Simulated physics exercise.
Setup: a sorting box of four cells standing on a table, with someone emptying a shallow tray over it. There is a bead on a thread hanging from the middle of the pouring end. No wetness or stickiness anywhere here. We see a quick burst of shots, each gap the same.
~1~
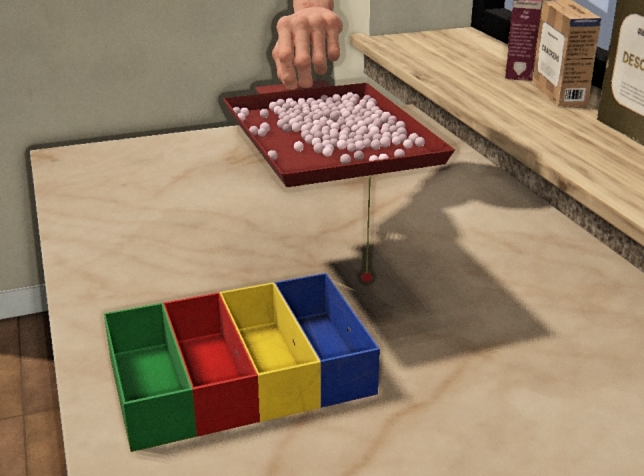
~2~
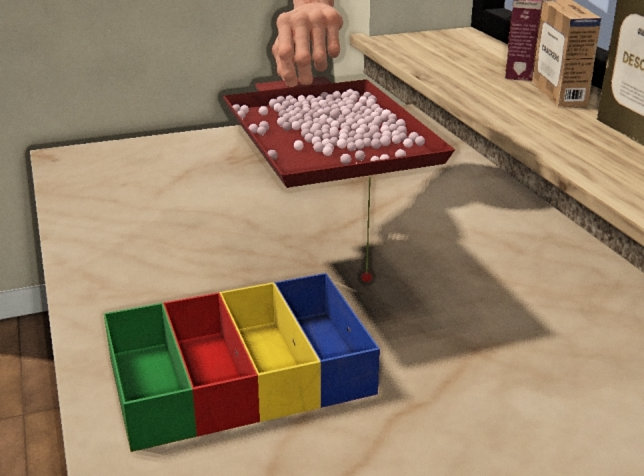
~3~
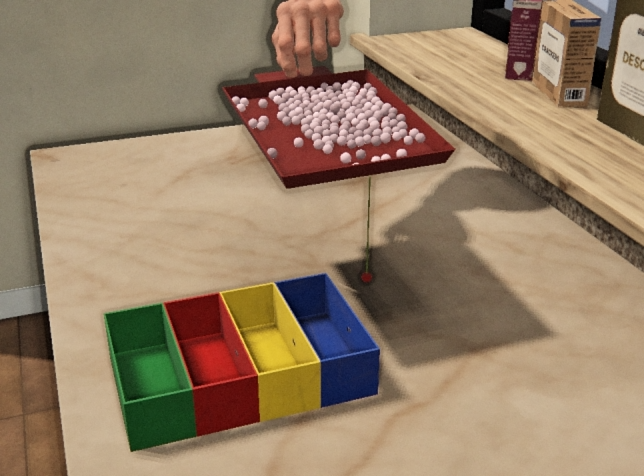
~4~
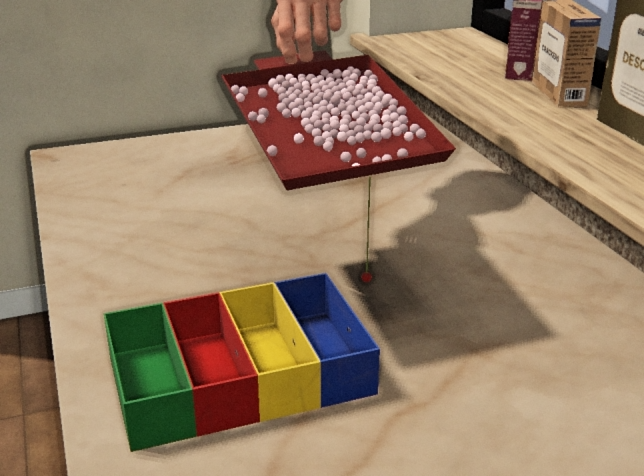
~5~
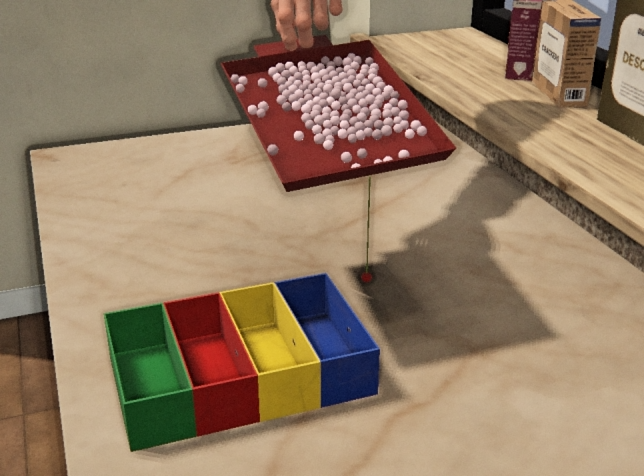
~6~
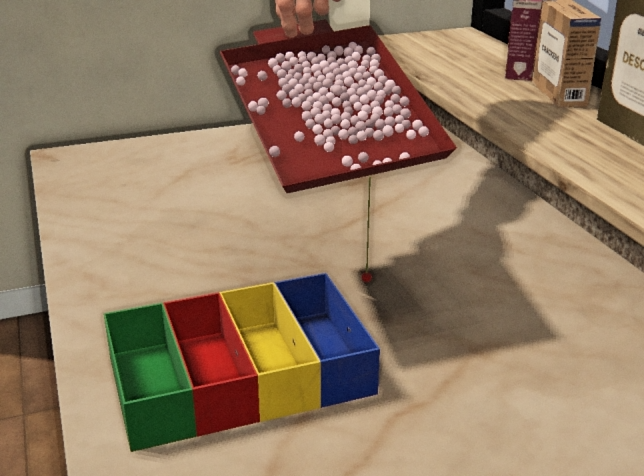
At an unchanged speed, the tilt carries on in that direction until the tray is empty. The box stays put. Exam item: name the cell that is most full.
Answer: Blue.
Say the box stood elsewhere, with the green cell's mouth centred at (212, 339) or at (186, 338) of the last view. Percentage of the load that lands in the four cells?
First case 90 in a hundred, second case 90 in a hundred.
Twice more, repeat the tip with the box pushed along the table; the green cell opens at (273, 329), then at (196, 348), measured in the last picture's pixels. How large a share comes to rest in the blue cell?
Trial 1 around 0 percent, trial 2 around 30 percent.
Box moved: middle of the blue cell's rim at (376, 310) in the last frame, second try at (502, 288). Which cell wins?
First try: Yellow; second try: The cell in green.
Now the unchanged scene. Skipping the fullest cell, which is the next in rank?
Rank two - the yellow one.
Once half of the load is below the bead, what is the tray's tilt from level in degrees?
Angle reached: About 75°.
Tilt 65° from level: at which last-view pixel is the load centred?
Somewhere about (335, 203).
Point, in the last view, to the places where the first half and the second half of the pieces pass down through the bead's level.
Starting near (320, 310), moving on to near (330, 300).
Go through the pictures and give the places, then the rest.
In the first frame, corners of the pouring end near (287, 170) and (446, 148), level; middle of the load near (333, 121), sugar pearls; bead on its thread near (367, 277); green cell near (161, 415); red cell near (227, 401); yellow cell near (290, 387); blue cell near (350, 373).
In the second frame, corners of the pouring end near (287, 171) and (446, 148), level; middle of the load near (333, 119).
In the third frame, corners of the pouring end near (287, 173) and (447, 147), tipped barely, lowest at the left corner; middle of the load near (333, 113).
In the fourth frame, corners of the pouring end near (287, 175) and (447, 146), tipped a little, lowest at the left corner; middle of the load near (333, 104).
In the fifth frame, corners of the pouring end near (287, 177) and (448, 146), tipped a little, lowest at the left corner; middle of the load near (333, 96).
In the sixth frame, corners of the pouring end near (287, 180) and (448, 145), tipped clearly, lowest at the left corner; middle of the load near (334, 90), all but a few on the move; green cell near (161, 415); red cell near (227, 401); yellow cell near (290, 387); blue cell near (350, 373).
Shortly afterwards, tray tipped steeply; near half on the tray; a little in the yellow cell; a little in the blue cell; near a quarter falling or outside the box.
Next, tray tipped past a quarter turn; near a third in the blue cell; near a quarter in the yellow cell; only a few in the red cell; near a third falling or outside the box.
Some moments later, tray tipped past a quarter turn; near a third in the blue cell; near a quarter in the yellow cell; only a few in the red cell; near a quarter falling or outside the box.
In the end, tray tipped past a quarter turn; near a third in the blue cell; near a quarter in the yellow cell; only a few in the red cell; none at all in the green cell; near a quarter outside the box.
